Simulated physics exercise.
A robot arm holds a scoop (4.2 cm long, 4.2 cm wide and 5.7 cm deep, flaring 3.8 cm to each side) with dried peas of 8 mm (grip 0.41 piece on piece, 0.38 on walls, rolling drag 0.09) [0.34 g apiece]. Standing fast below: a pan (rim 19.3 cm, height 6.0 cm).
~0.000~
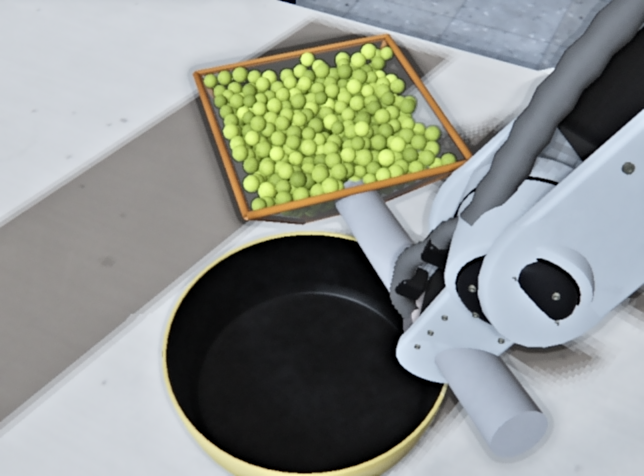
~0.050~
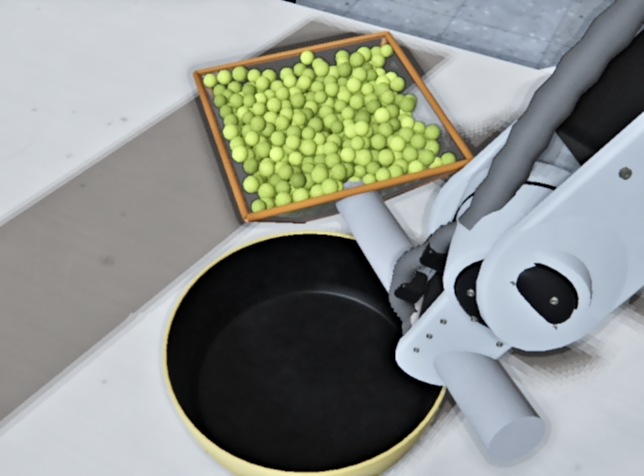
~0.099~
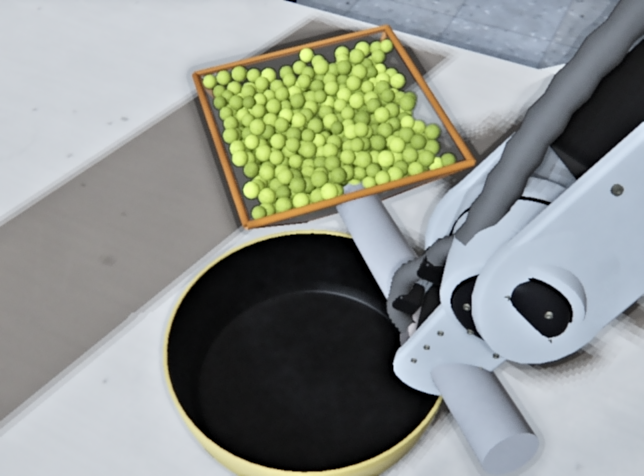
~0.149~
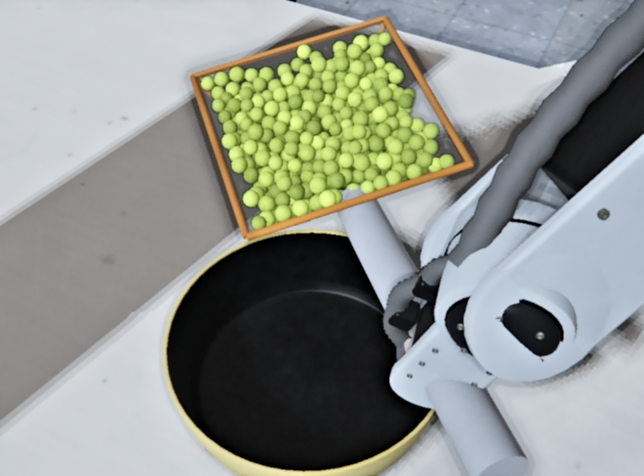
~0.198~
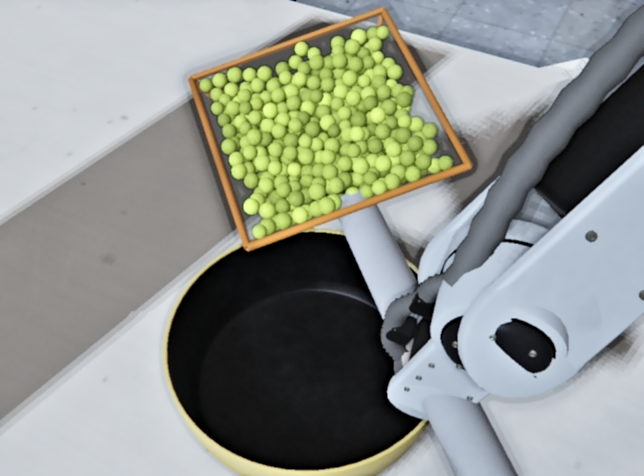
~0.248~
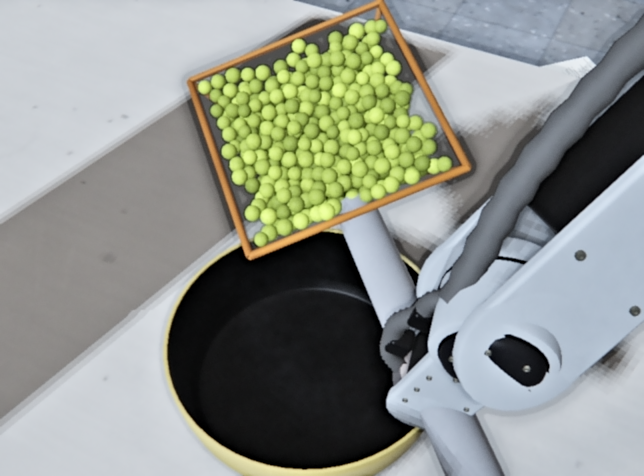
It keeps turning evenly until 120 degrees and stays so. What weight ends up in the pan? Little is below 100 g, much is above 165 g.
Load: High.
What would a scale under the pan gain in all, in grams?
Roughly 210 g.
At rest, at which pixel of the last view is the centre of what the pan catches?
Near (289, 401).
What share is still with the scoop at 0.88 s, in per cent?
Some 25 per cent of the load.
After 0.59 s, tilt 56 degrees; 0 g in the pan, scoop holds 100 %.
After 0.88 s, tilt 87 degrees; 114 g in the pan, scoop holds 25 %.
After 1.15 s, tilt 116 degrees; 207 g in the pan, scoop holds 0 %.
After 1.40 s, tilt 120 degrees; 207 g in the pan, scoop holds 0 %.
At rest (1.6 s), 207 g in the pan, scoop holds 0 %.
